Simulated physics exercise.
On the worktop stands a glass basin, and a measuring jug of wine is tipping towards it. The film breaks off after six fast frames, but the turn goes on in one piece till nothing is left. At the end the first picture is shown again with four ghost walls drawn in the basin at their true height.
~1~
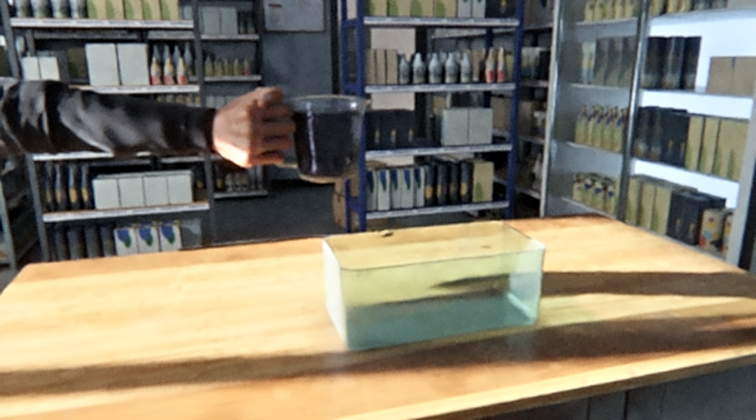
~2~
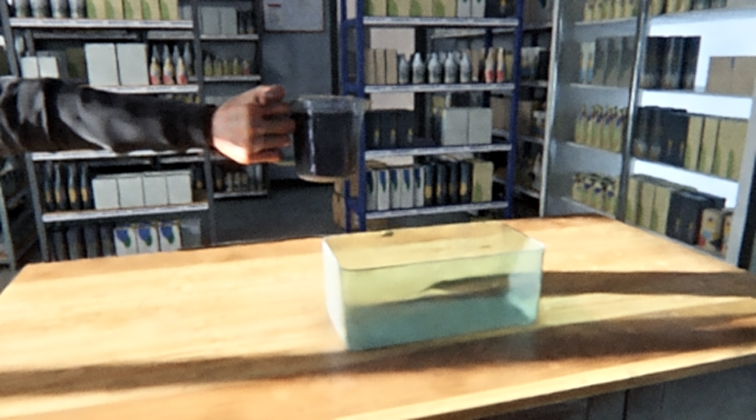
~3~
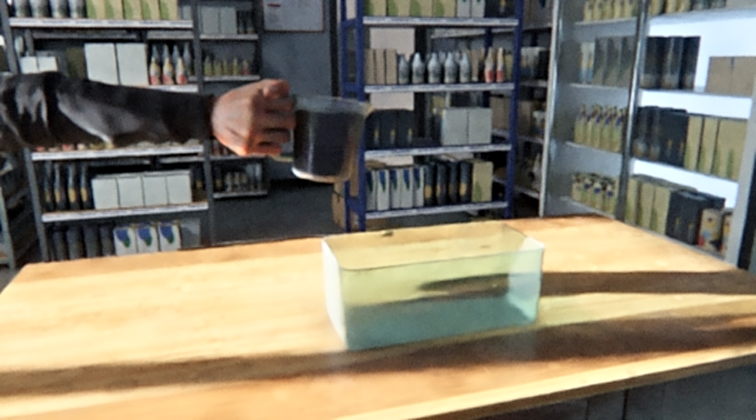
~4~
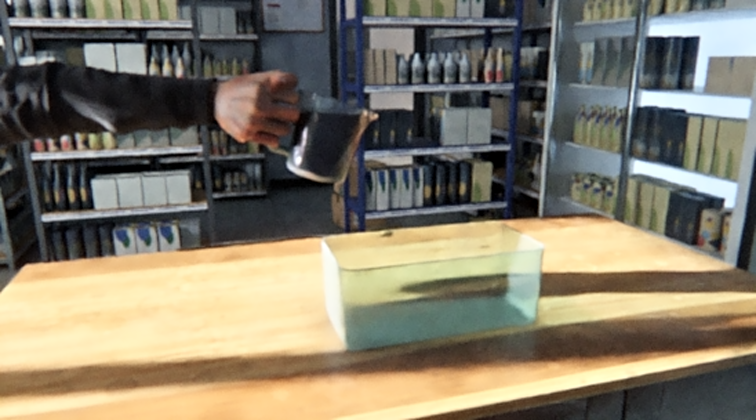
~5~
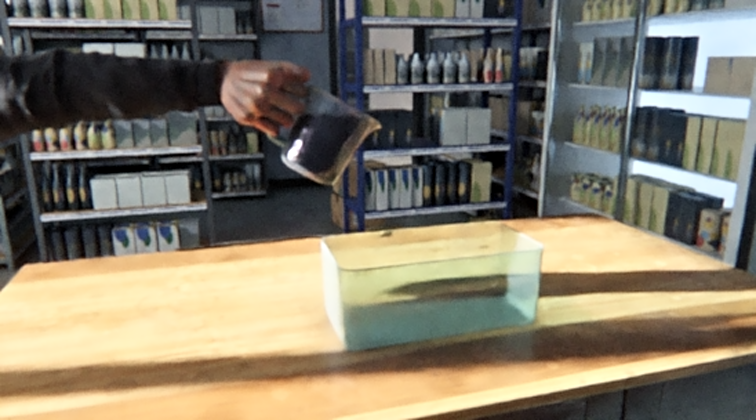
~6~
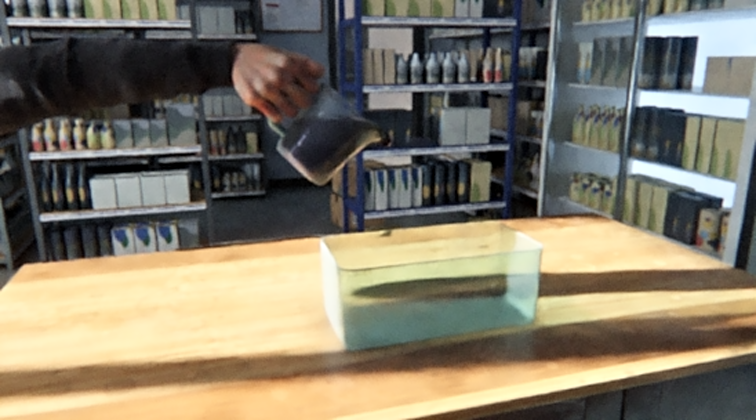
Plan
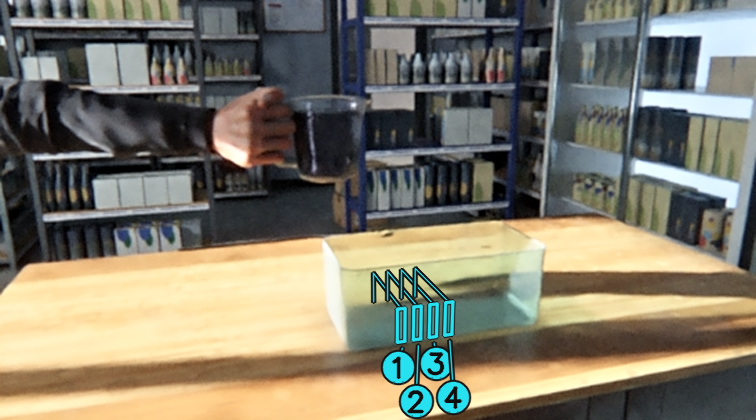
To begin with, a hand at the left holds a glass jug of dark wine upright above a wooden worktop, where a glass basin holding pale liquid stands. The hand gradually tilts the jug to the right, more and more steeply, until wine is just over its lip above the basin.
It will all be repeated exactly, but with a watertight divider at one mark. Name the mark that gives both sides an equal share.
Position 3.
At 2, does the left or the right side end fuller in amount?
More ends on the right.
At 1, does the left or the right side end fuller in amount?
More ends on the right.
In cyan, 1 at (402, 347); 2 at (418, 345); 3 at (434, 342); 4 at (449, 340).
For position 1, about 3 % ends left of the wall and 96 % right of it.
For position 2, about 10 % ends left of the wall and 89 % right of it.
For position 3, about 52 % ends left of the wall and 46 % right of it.
For position 4, about 85 % ends left of the wall and 10 % right of it; 5 % is lost outside.
